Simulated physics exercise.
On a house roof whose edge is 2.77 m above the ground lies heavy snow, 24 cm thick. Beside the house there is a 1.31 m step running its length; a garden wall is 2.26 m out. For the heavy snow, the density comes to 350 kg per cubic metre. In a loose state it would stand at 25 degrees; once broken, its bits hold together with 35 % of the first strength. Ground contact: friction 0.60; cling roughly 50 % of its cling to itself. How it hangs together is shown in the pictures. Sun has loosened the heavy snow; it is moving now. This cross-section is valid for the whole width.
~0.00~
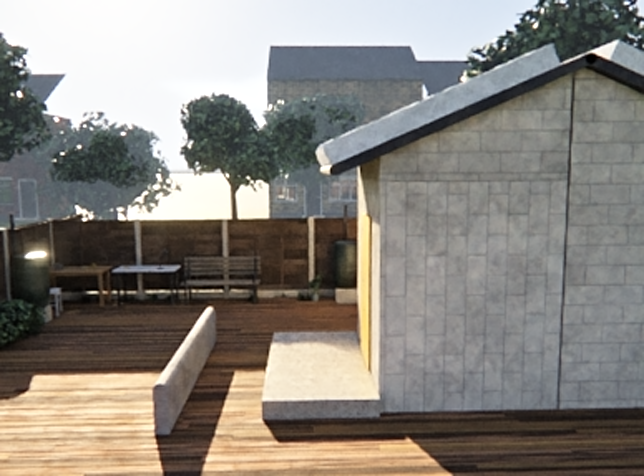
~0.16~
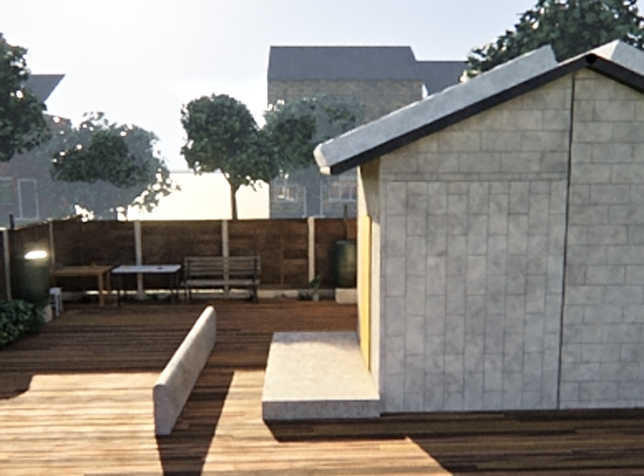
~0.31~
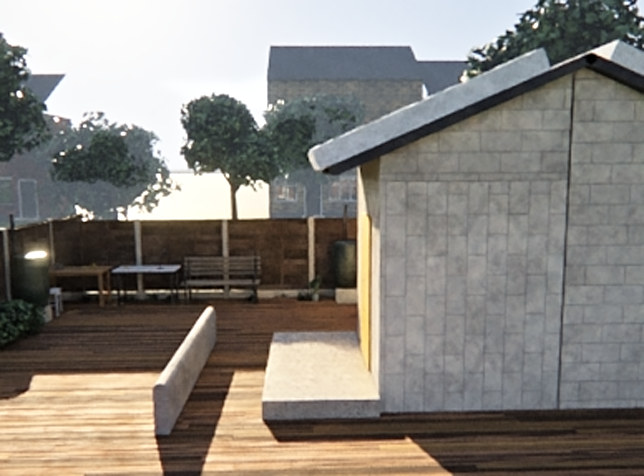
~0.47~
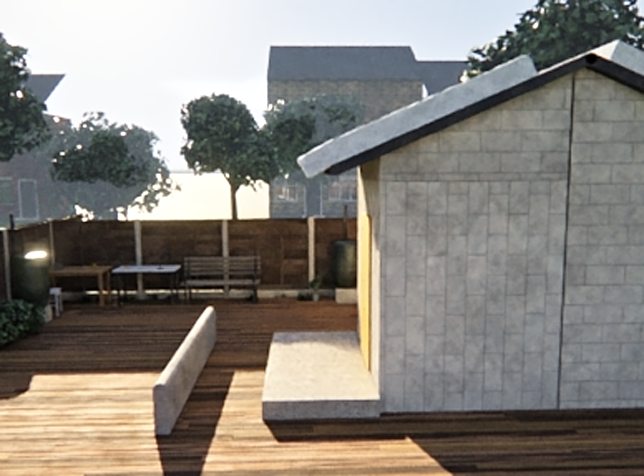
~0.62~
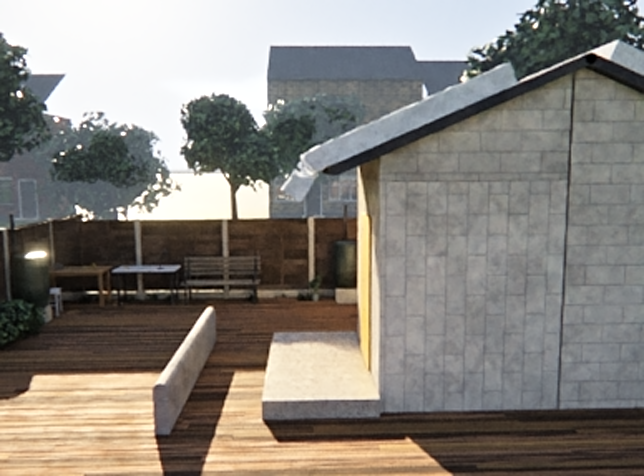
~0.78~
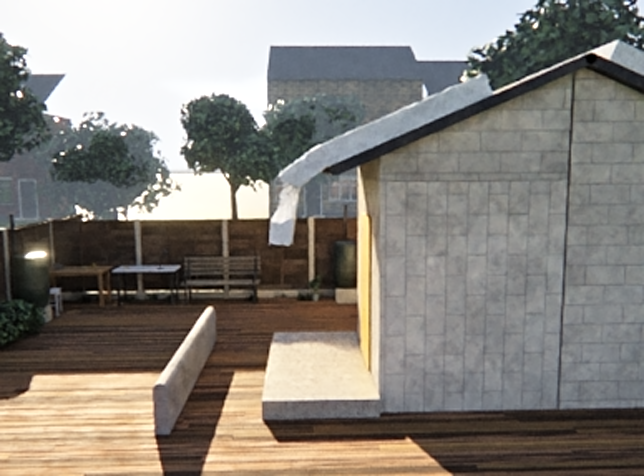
A thick layer of snow on the left slope of a pale block house's roof slides slowly down to the left, edging out past the eaves above a wooden deck. Its overhanging end then cracks and bends downward, drooping beside the wall as more roof edge is bared near the peak.
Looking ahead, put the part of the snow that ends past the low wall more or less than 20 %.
I reckon it lands north of 20 percent.
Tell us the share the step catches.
I'd estimate close to 1 %.
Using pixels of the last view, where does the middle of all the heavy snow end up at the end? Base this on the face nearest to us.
Around (161, 406).
After 1.18 s, 58 % is still on the roof and 0 % is past the low wall.
After 1.65 s, none is still on the roof and 0 % is past the low wall.
After 2.13 s, none is still on the roof and 32 % is past the low wall.
After 2.60 s, none is still on the roof and 32 % is past the low wall.
After 3.00 s, none is still on the roof and 32 % is past the low wall.
